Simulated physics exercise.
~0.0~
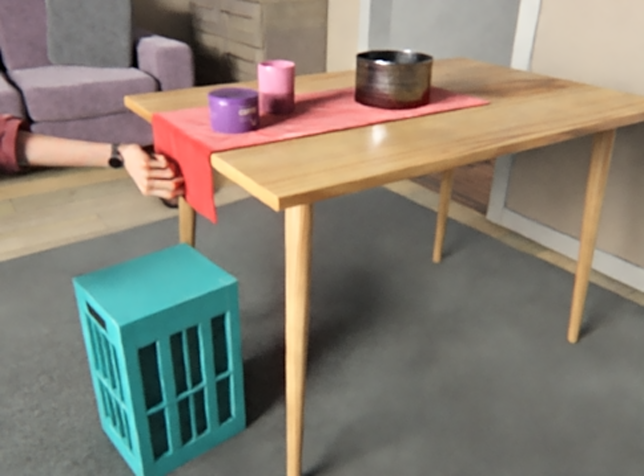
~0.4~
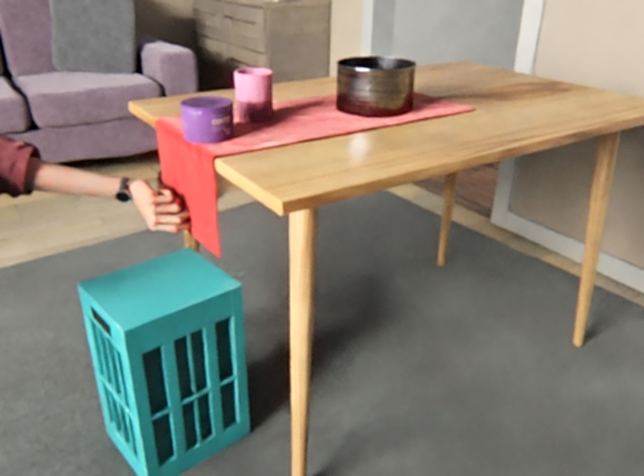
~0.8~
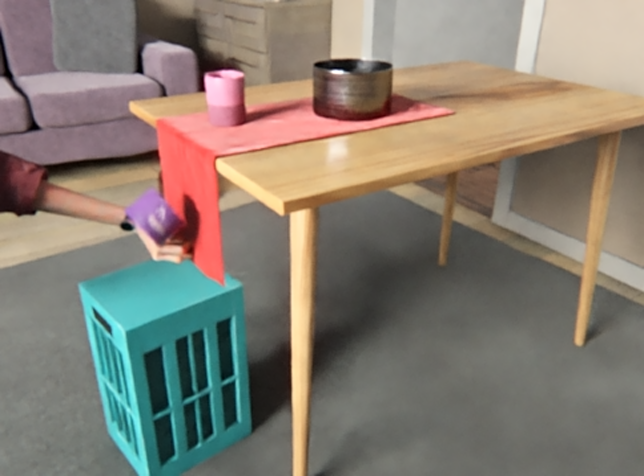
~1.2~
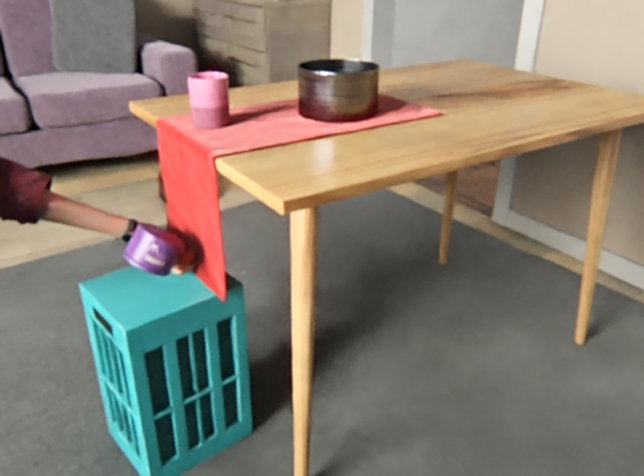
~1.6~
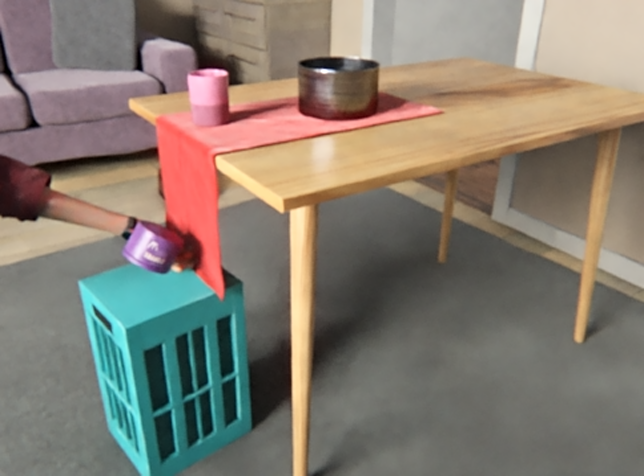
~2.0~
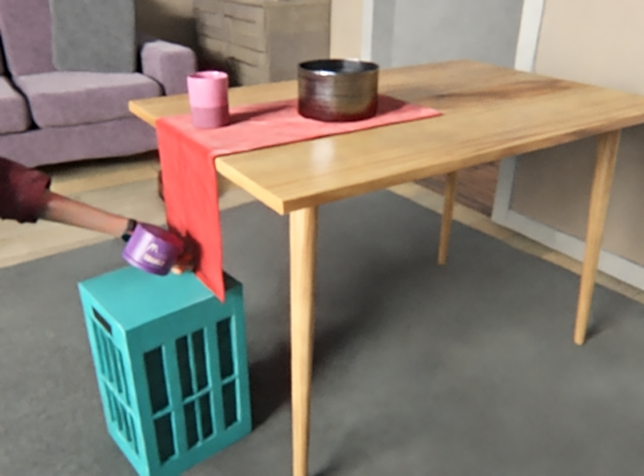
A hand slowly pulled the hanging end of a red scarf down toward a turquoise crate, drawing a pink mug and dark pot leftward along the table, while a purple tub went over the edge and ended up against the hand, above the crate.
